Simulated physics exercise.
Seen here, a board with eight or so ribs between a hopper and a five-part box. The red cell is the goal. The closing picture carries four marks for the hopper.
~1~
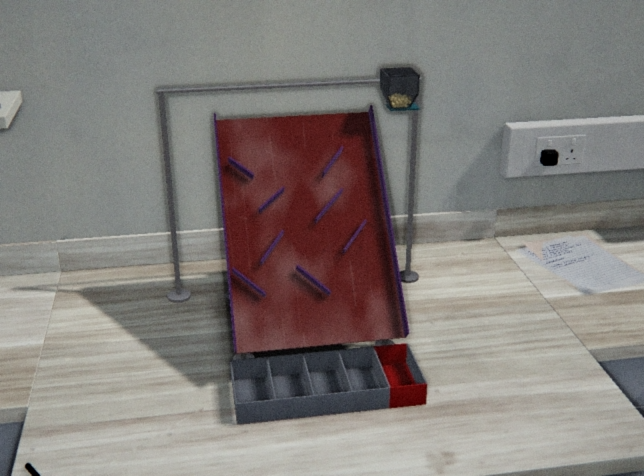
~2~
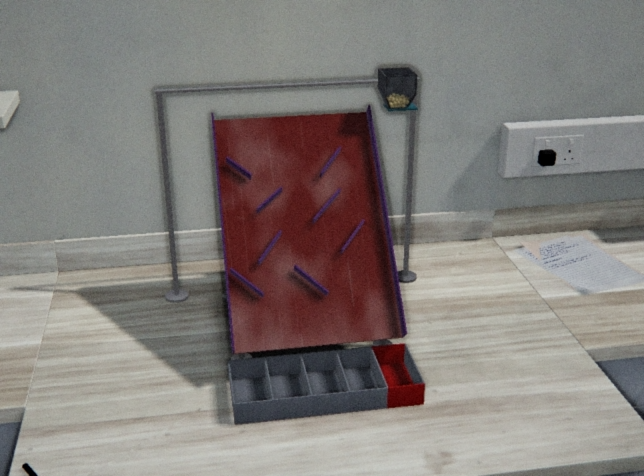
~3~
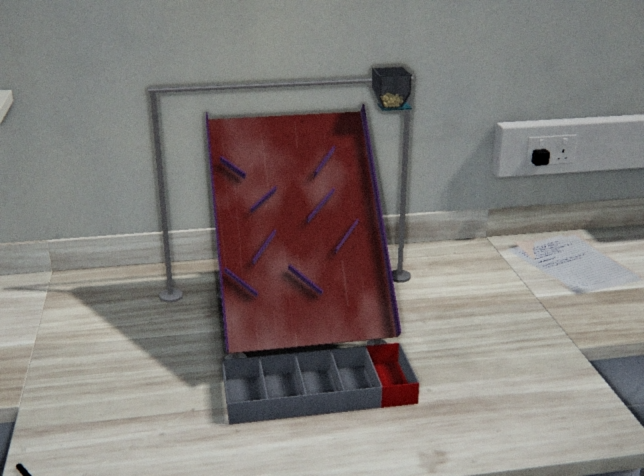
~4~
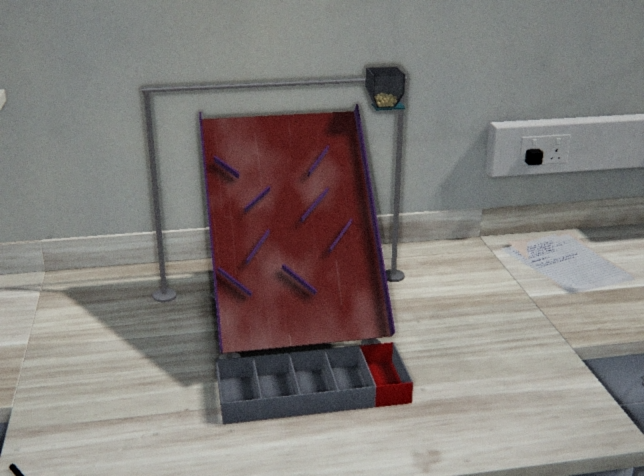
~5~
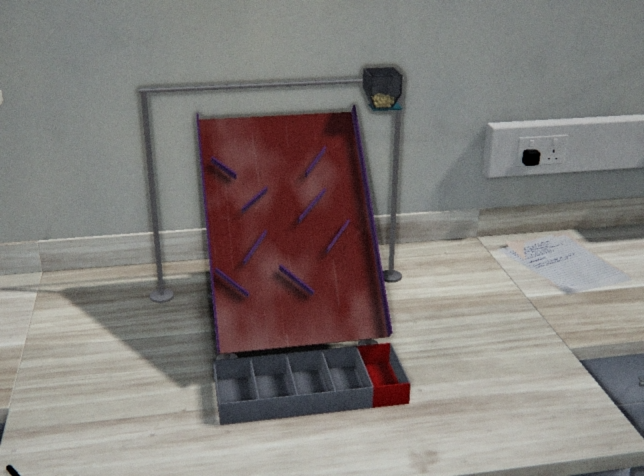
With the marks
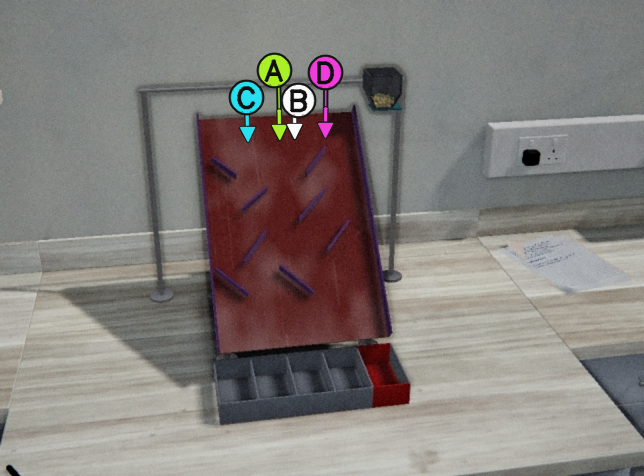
We see a tilted red board with purple ribs, a small dark hopper above its upper right, and a five-part box with a red right cell below; everything shifts slightly left in view, and nothing else visibly moves.
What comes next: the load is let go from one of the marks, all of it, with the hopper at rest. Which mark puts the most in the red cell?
Best: D.
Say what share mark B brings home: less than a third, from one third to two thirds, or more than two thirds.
Less than a third.
On the marked copy, mark A meets the board at (279, 134); mark B meets the board at (294, 133); mark C meets the board at (247, 136); mark D meets the board at (325, 132).
Choosing A, roughly a third in the red cell, roughly half in other cells, about a tenth outside the box.
Choosing B, roughly a quarter in the red cell, roughly two thirds in other cells, about a tenth outside the box.
Choosing C, roughly a quarter in the red cell, the larger part in other cells.
Choosing D, roughly half in the red cell, roughly a third in other cells, about a tenth outside the box.
